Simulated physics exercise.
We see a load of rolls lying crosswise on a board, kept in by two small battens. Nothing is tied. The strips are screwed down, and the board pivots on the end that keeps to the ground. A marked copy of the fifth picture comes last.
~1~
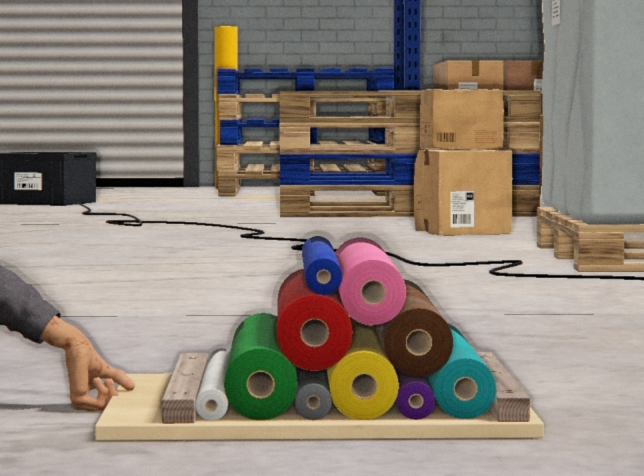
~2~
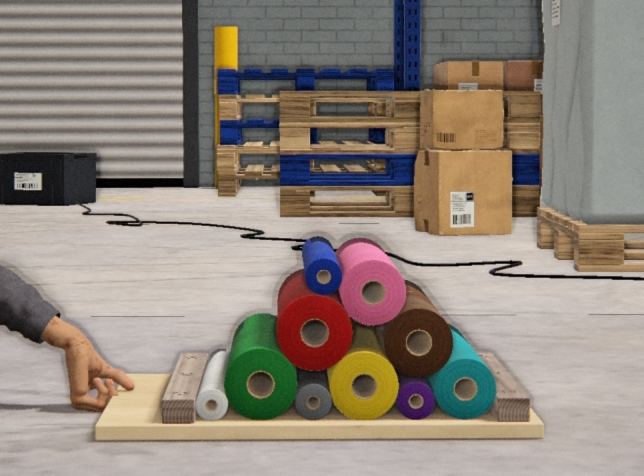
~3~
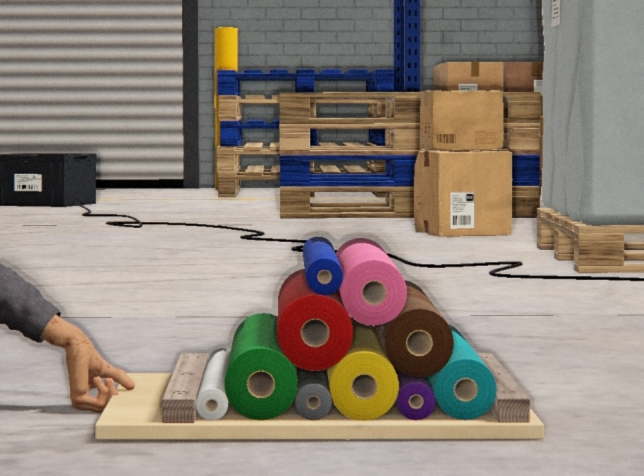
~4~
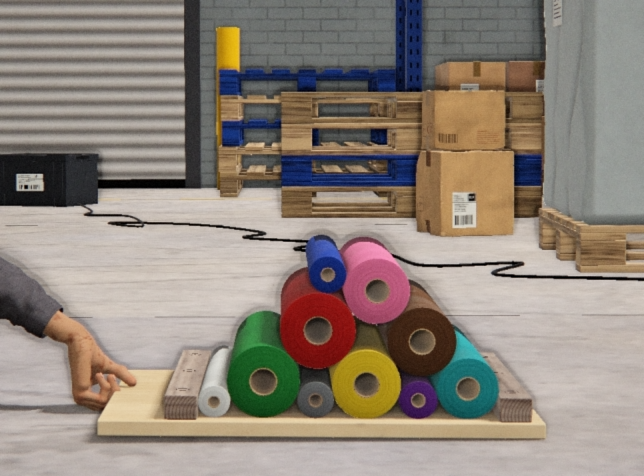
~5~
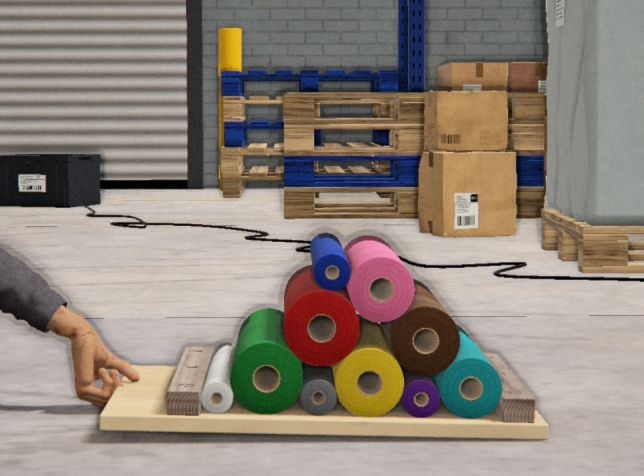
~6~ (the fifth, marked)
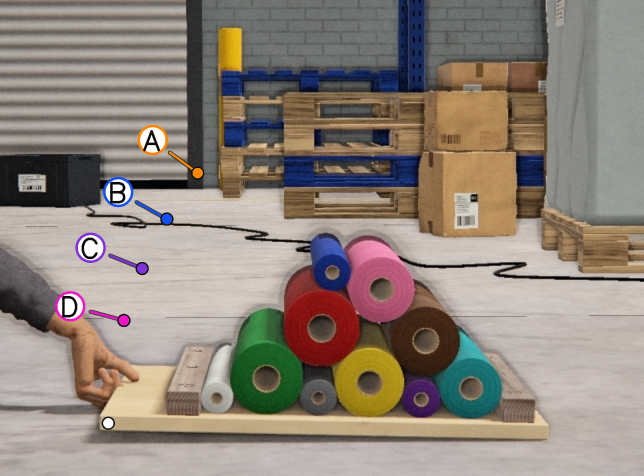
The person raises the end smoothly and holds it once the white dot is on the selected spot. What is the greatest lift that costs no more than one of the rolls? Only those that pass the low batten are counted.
It can be raised to A.
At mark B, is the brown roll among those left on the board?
Yes.
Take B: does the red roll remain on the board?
Yes, with B.
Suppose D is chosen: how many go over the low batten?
It comes to none.
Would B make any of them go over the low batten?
No.
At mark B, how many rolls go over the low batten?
With B, none.
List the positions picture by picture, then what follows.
In the first frame, turquoise roll (465, 389); brown roll (419, 342); red roll (315, 333).
In the second frame, red roll (315, 333); pink roll (373, 293).
In the third frame, board (317, 392); white roll (212, 404); grey roll (313, 402).
In the fourth frame, board (319, 390); white roll (214, 402); green roll (263, 381); purple roll (418, 400).
In the fifth frame, board (321, 389); white roll (217, 398); green roll (266, 379).
On the copy, A at (198, 173); B at (167, 219); C at (142, 268); D at (124, 321); the white dot at (109, 423).
On A. First, board at 20°.
Then, board at 37°.
Finally, board at 37°, none over the low batten.
By contrast, B none over the low batten; C none over the low batten; D none over the low batten.
